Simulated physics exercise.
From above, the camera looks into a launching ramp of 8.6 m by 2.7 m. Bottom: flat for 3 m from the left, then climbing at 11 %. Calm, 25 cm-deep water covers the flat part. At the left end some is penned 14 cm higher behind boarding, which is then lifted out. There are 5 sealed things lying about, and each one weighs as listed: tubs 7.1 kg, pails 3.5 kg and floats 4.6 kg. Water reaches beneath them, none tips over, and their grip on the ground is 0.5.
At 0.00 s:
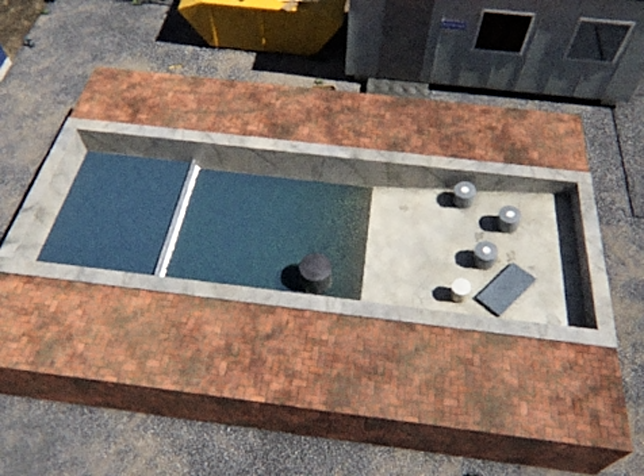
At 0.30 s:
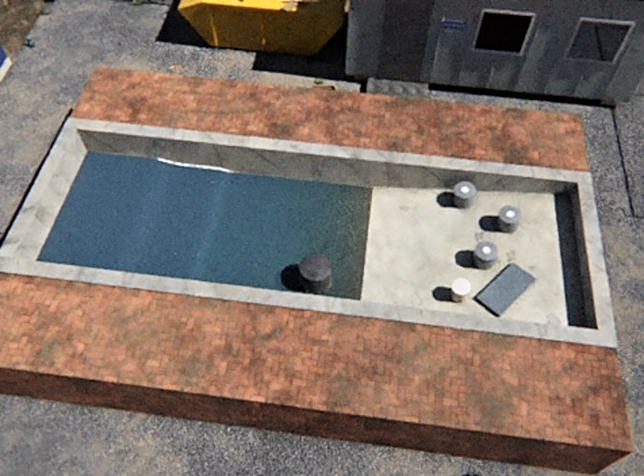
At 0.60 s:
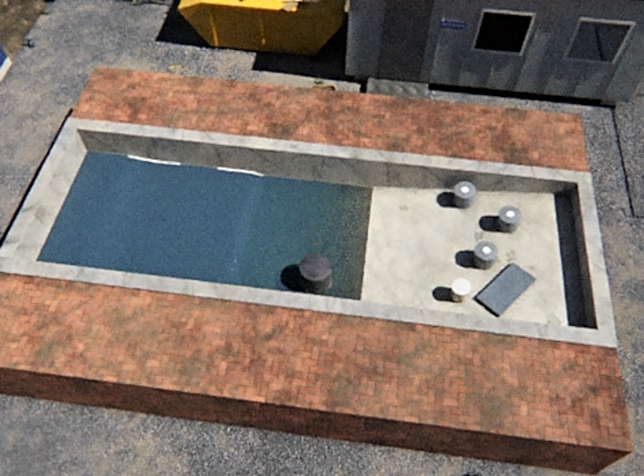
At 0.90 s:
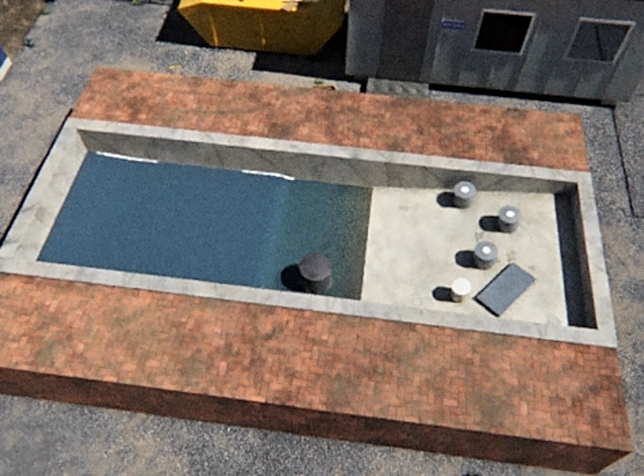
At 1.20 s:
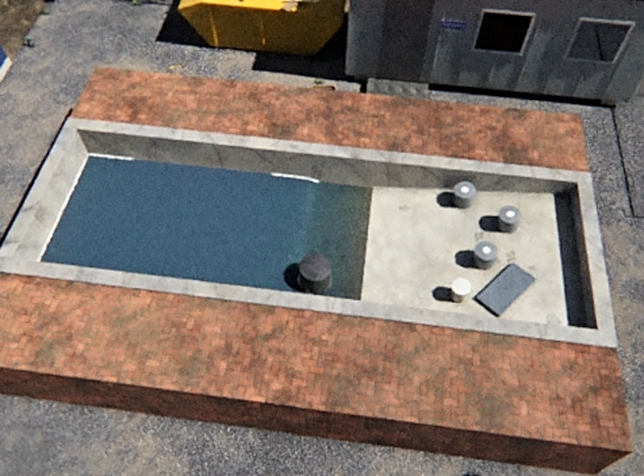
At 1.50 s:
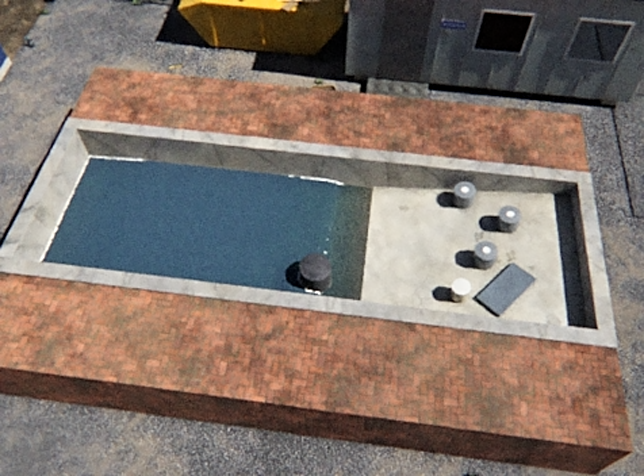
Water released from behind a white barrier spreads rightward through the ramp past a dark tub.
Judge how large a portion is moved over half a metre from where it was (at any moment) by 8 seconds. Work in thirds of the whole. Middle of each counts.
It will come out lower than a third.
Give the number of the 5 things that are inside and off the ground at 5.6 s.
Count: 0.
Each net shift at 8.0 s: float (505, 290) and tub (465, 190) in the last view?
In that order: 0 cm, 0 cm.
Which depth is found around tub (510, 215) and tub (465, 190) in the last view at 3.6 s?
I'd put it at 0 cm and 2 cm respectively.
After 2.1 s 0 of 5 are over 50 cm from their spots; 0 afloat.
After 3.6 s 0 of 5 are over 50 cm from their spots; 0 afloat.
After 5.6 s 0 of 5 are over 50 cm from their spots; 0 afloat.
After 8.0 s 0 of 5 are over 50 cm from their spots, and 0 have been at some point; 0 afloat.
